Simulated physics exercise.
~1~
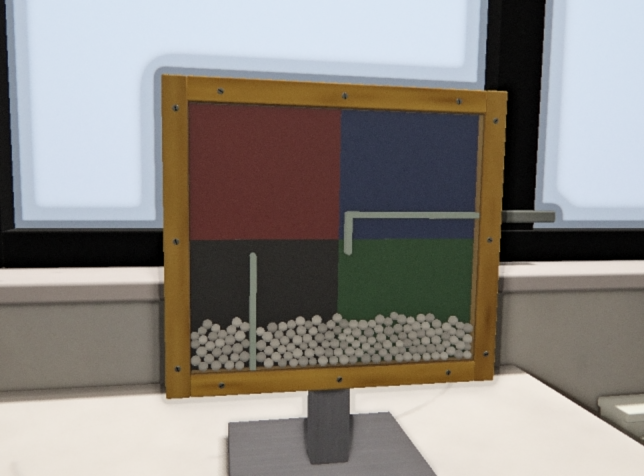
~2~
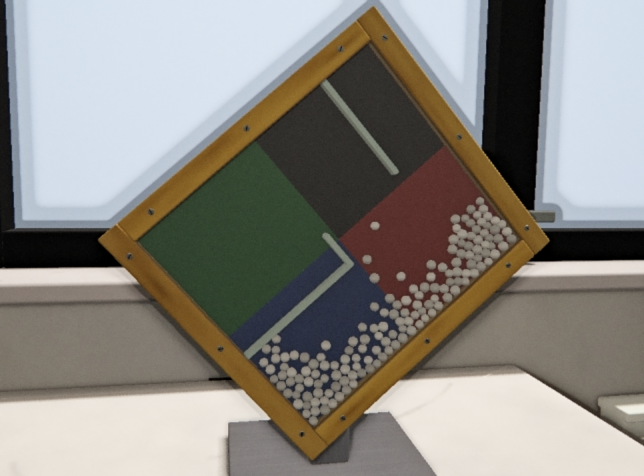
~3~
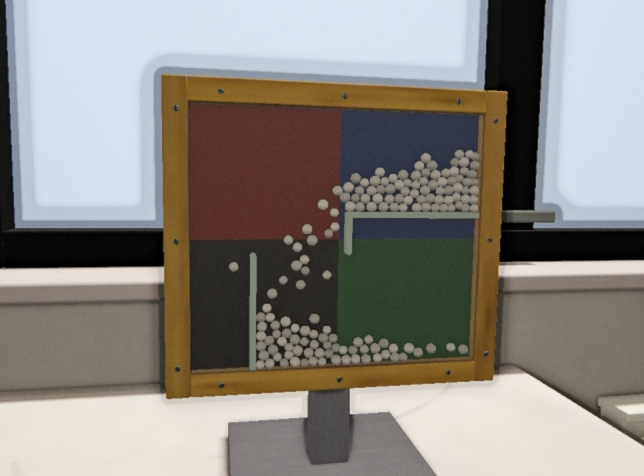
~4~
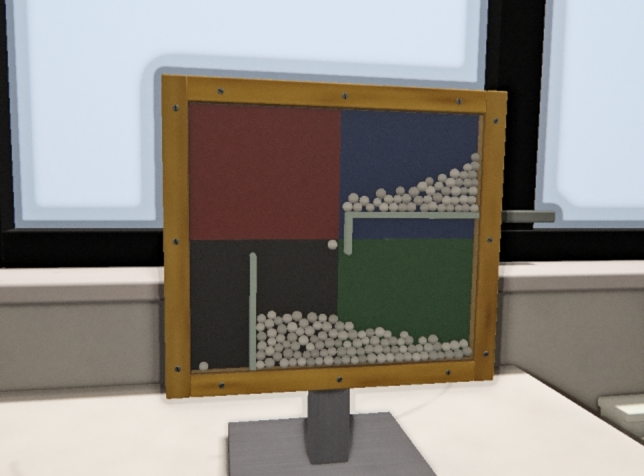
On a desk, a framed box of white balls turns over and stops upright, balls spilling from blue.
